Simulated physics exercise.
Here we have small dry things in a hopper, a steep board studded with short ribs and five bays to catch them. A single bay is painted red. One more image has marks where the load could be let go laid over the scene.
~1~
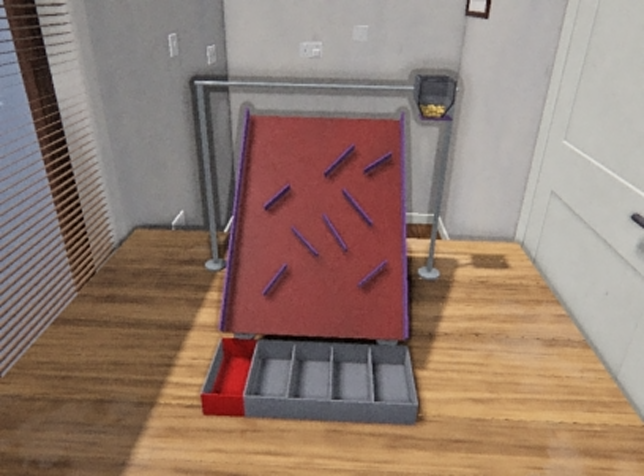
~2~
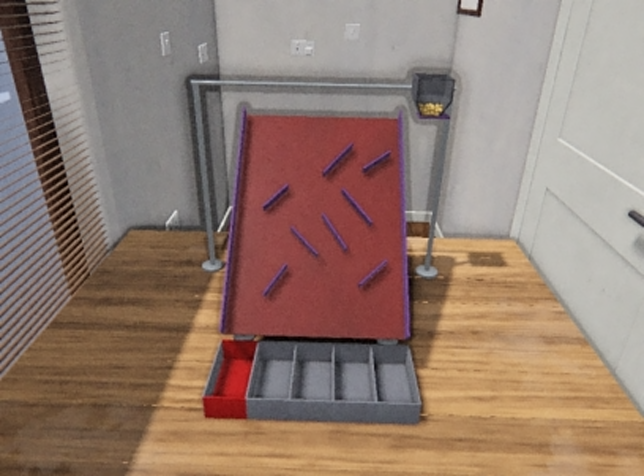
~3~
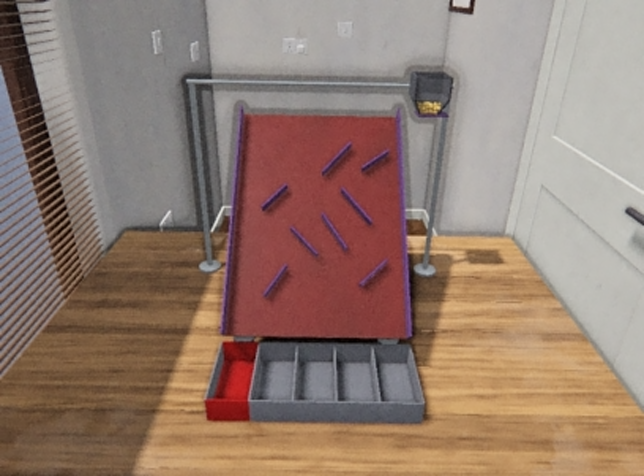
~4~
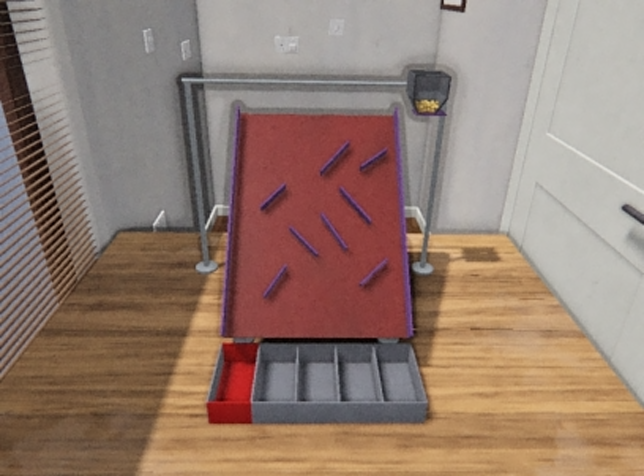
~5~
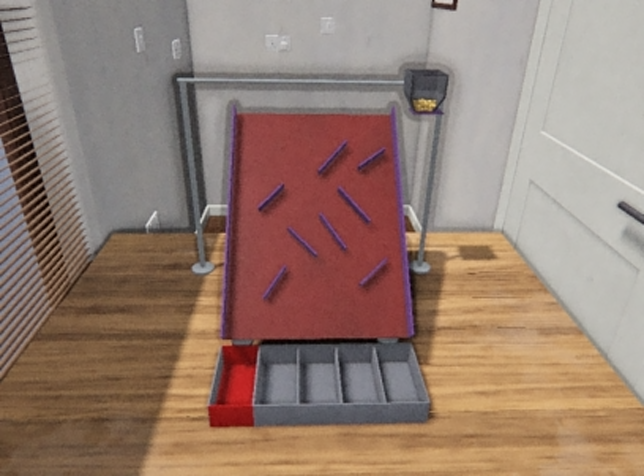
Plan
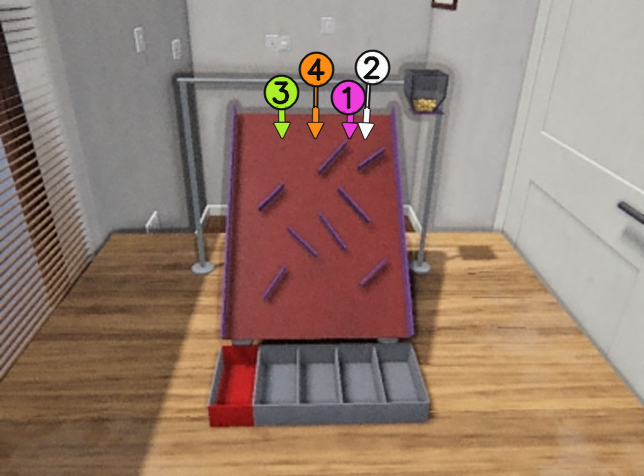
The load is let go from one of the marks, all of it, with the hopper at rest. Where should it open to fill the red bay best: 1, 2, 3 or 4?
The answer is mark 3.
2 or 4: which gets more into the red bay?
The answer is 4.
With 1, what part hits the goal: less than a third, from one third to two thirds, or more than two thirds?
Less than a third.
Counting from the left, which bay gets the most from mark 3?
It is the first one.
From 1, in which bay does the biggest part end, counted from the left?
The fifth.
On the marked copy, mark 1 meets the board at (349, 132); mark 2 meets the board at (365, 133); mark 3 meets the board at (282, 132); mark 4 meets the board at (315, 132).
With 1, a small part in the red bay, nearly all in other bays.
With 2, none in the red bay, all in other bays.
With 3, about two thirds in the red bay, about a third in other bays.
With 4, about a quarter in the red bay, most in other bays.
